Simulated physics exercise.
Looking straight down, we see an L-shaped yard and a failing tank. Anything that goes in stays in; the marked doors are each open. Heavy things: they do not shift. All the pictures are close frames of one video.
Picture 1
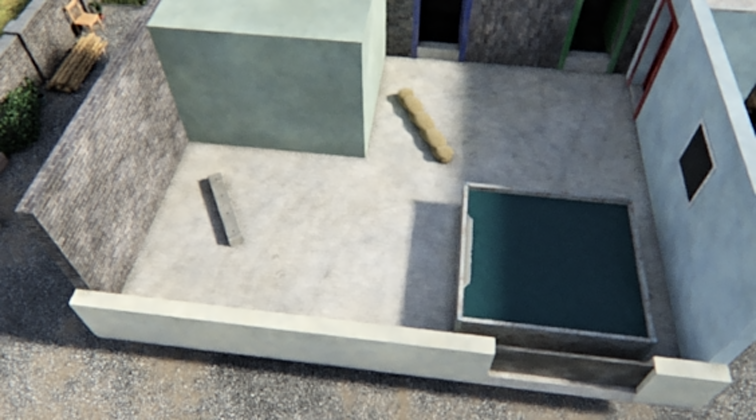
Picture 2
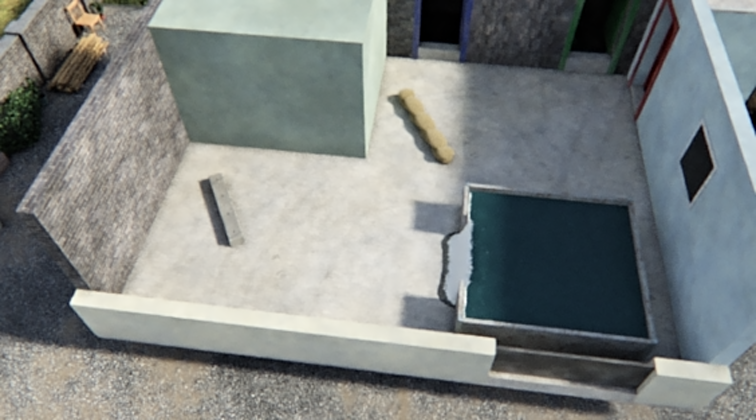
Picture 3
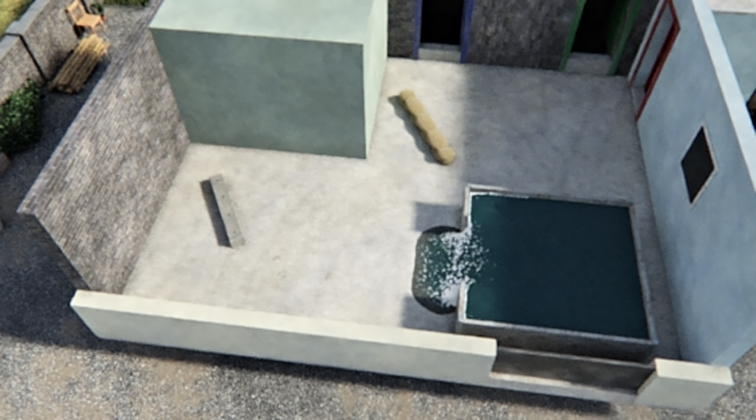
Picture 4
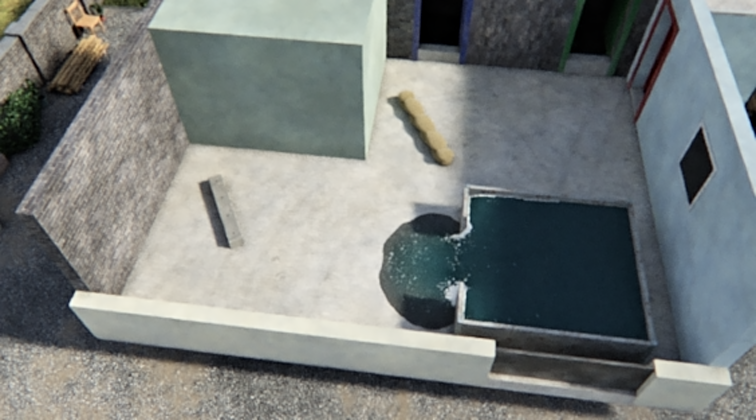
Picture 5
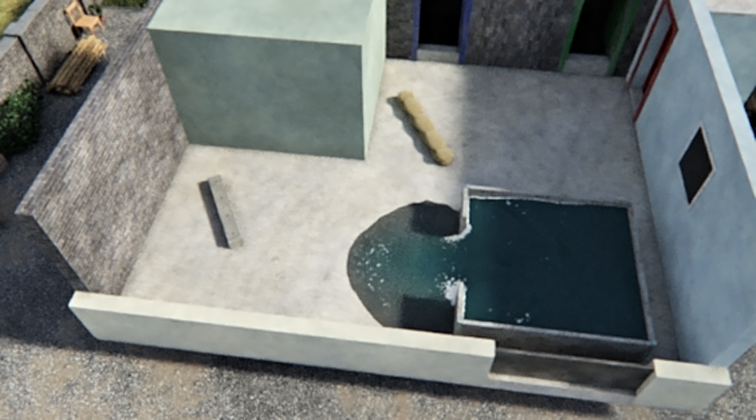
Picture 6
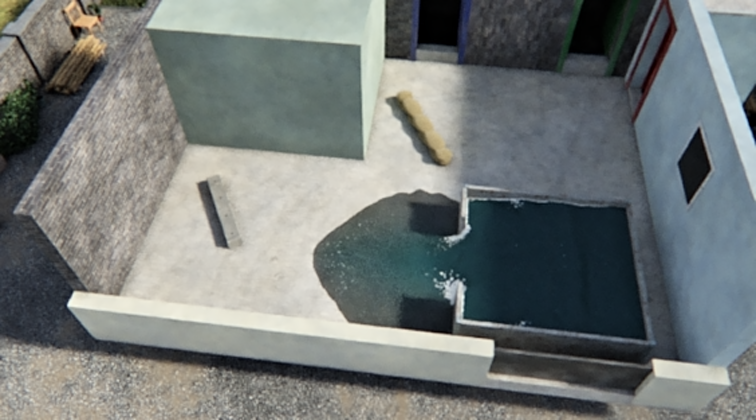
Dark teal water bursts through the left side of a square, grey-rimmed tank at the right of a pale walled yard, seen from a high, steady angle. A pale green block stands behind, a tan log-like roll and a grey slab lie on the floor, and a stone wall rises at left. White froth churns at the gap as the rounded pool spreads steadily leftward.
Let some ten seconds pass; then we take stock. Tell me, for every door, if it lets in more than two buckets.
Outcome: Red door: Two buckets or fewer, blue door: Two buckets or fewer, green door: Two buckets or fewer.
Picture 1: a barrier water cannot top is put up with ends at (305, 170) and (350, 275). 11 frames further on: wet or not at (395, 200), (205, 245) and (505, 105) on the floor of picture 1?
Outcome per location, in sequence: Soaking, unsoaked, unsoaked.
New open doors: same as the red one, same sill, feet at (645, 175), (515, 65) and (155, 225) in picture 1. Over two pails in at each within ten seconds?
The first misses the line, the next misses the line, the last clears the line.
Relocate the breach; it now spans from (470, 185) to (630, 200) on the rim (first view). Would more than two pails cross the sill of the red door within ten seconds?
Well, red door overshoots, as far as I can tell.
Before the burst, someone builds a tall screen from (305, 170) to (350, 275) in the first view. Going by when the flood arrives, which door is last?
It's the one in red.
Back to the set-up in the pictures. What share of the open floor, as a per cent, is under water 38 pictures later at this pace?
Around 50 percent.
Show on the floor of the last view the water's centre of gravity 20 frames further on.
I'd put my finger on (408, 261).
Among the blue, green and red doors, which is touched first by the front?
Answer: The door marked blue.
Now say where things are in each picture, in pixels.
Still water in the open tank at (550, 258), in the first picture.
The front is at (452, 302), out from the gap at (463, 263), in the second picture.
Water pours out at (463, 264) and has run to (429, 304), in the third picture.
The front is at (390, 243), out from the gap at (462, 265), in the fourth picture.
The front is at (352, 273), out from the gap at (462, 265), in the fifth picture.
Water pours out at (461, 265) and has run to (319, 266), in the sixth picture.
A moment on, water covers 25 % of the floor; the red door not reached, the blue door not reached, the green door not reached.
Next, water covers 40 % of the floor; the red door not reached, the blue door not reached, the green door not reached.
Then, water covers 45 % of the floor; the red door not reached, the blue door not reached, the green door not reached.
Later, water covers 50 % of the floor; the red door not reached, the blue door not reached, the green door not reached.
In the end, water covers 65 % of the floor; the red door not reached, the blue door wet at the sill, nothing in, the green door not reached.
